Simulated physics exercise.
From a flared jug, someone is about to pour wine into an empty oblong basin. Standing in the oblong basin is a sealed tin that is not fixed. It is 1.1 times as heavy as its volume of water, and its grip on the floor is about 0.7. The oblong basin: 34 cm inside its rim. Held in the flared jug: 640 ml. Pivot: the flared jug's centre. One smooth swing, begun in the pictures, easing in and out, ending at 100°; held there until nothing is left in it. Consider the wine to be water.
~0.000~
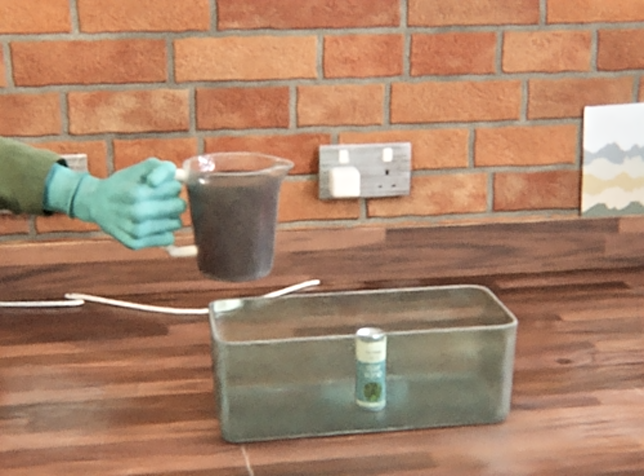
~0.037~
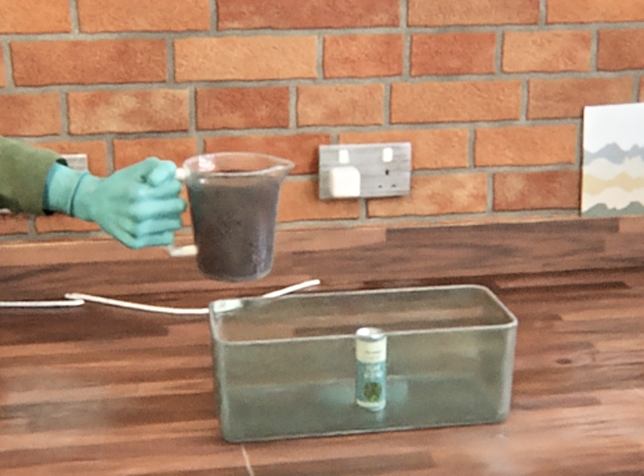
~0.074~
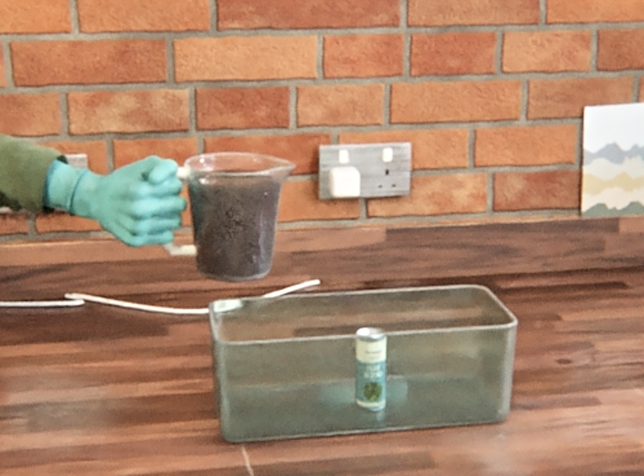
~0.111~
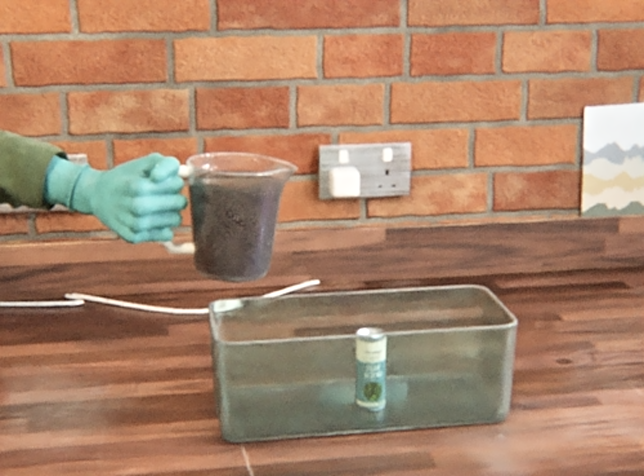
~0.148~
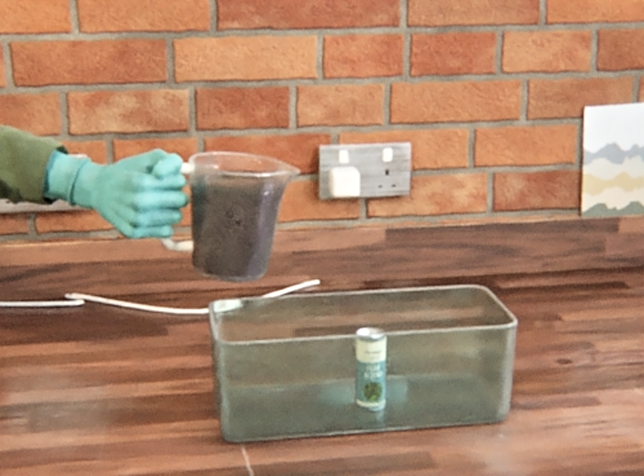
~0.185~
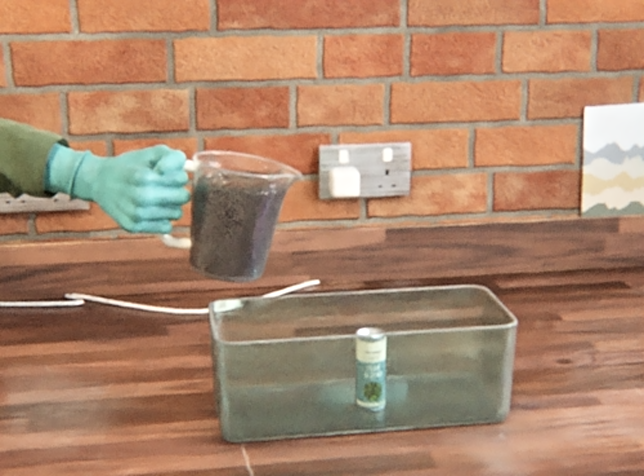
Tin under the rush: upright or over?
It will come down.
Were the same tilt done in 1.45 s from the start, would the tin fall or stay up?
Result: Tin upright.
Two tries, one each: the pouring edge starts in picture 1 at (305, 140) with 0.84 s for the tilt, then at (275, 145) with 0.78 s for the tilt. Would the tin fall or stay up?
Trial 1 - tin stays standing; trial 2 - tin stays standing.
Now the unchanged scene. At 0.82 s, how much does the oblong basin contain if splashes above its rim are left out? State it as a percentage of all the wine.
Some 54 per cent.
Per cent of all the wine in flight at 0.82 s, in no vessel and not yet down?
Close to 16 %.
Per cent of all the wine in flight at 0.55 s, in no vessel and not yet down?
Some 16 % is the figure.
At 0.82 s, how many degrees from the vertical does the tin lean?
0°.
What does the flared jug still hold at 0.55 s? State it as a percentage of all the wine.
Remaining: Near 80 % of the total.
Then, 0.55 s in, the tilt is 67° and 80 per cent is still to pour; the tin stands where it began.
Then, 0.82 s in, the tilt is 98° and 29 per cent is still to pour; the tin stands 1 cm from where it began.
Then, 1.10 s in, the tilt is 100° and 3 per cent is still to pour; the tin leans 40°.
Then, 1.40 s in, the tilt is 100° and 0 per cent is still to pour; the tin lies on its side.
Finally, the tin lies on its side.
